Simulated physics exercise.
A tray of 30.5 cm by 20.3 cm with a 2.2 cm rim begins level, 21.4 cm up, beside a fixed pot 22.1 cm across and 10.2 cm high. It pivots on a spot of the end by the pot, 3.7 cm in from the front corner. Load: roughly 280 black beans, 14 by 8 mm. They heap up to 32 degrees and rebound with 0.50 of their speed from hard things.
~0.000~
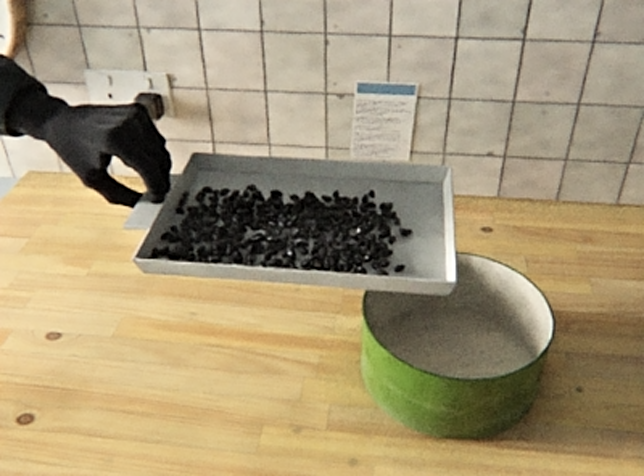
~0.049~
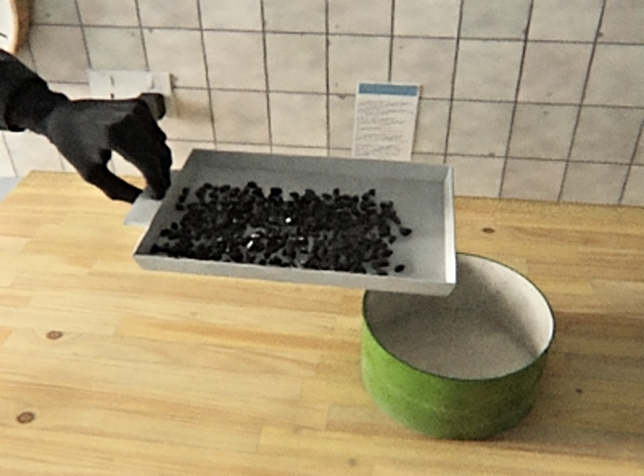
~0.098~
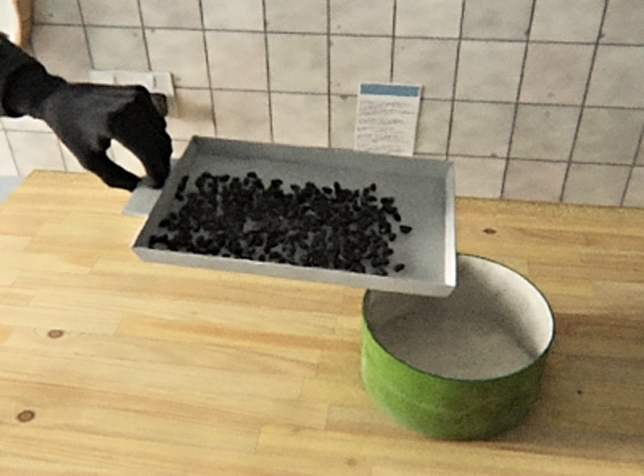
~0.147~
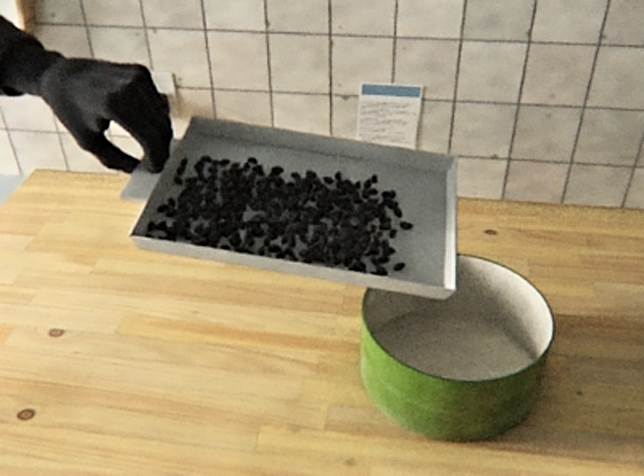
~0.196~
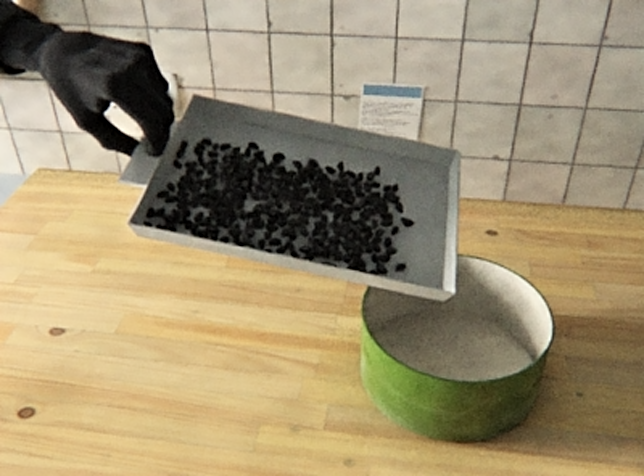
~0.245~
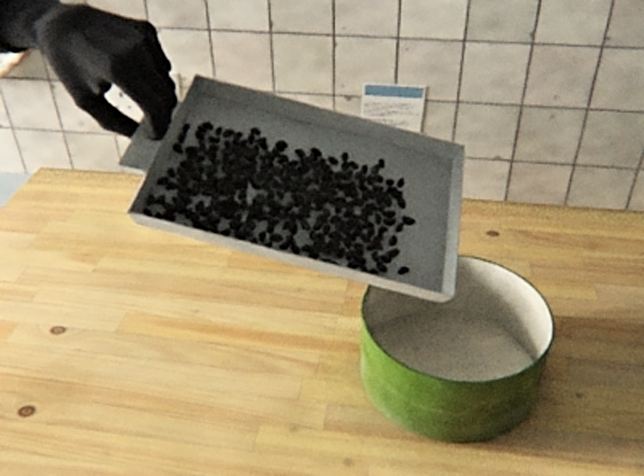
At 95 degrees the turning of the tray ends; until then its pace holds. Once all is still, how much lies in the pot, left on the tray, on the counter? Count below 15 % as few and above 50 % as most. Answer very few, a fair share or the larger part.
Pot: Very few, tray: Very few, counter: The larger part.
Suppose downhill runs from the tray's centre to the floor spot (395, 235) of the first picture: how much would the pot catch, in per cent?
Some 70 per cent.
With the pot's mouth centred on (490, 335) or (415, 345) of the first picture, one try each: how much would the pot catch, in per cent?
About 65 and 75 per cent.
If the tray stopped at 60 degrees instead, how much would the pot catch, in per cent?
Then about 5 per cent.
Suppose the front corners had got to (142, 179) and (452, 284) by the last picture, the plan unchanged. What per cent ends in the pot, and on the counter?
Pot 55, counter 45.
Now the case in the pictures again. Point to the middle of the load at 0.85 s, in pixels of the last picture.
Near (449, 327).
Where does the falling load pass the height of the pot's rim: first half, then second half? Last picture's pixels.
First near (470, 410), later near (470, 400).
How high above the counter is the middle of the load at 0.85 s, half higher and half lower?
Some 20 cm.
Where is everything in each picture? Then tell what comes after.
In the first picture, tray tilt 0 degrees, front corners at (140, 256) and (450, 277); middle of the pieces at (278, 232); pot at (457, 308).
In the second picture, tray tilt 1 degrees, front corners at (139, 252) and (449, 278); middle of the pieces at (278, 230).
In the third picture, tray tilt 4 degrees, front corners at (138, 244) and (449, 281), lowest corner right front; middle of the pieces at (278, 223).
In the fourth picture, tray tilt 9 degrees, front corners at (137, 232) and (449, 284), lowest corner right front; middle of the pieces at (278, 214).
In the fifth picture, tray tilt 14 degrees, front corners at (136, 220) and (449, 287), lowest corner right front; middle of the pieces at (279, 204).
In the sixth picture, tray tilt 19 degrees, front corners at (136, 208) and (449, 290), lowest corner right front; middle of the pieces at (280, 195); pot at (456, 311). The tray's pace is about 100 degrees a second.
After 0.61 s, tilt 56 degrees; the tray holds 100 %, the pot 0 %.
After 0.85 s, tilt 81 degrees; the tray holds 50 %, the pot 0 %.
Then, at 1.20 s, tilt 95 degrees; the tray holds 0 %, the pot 5 %.
In the end, at 2.4 s, pot 5 %, tray 0 %, counter 95 %.
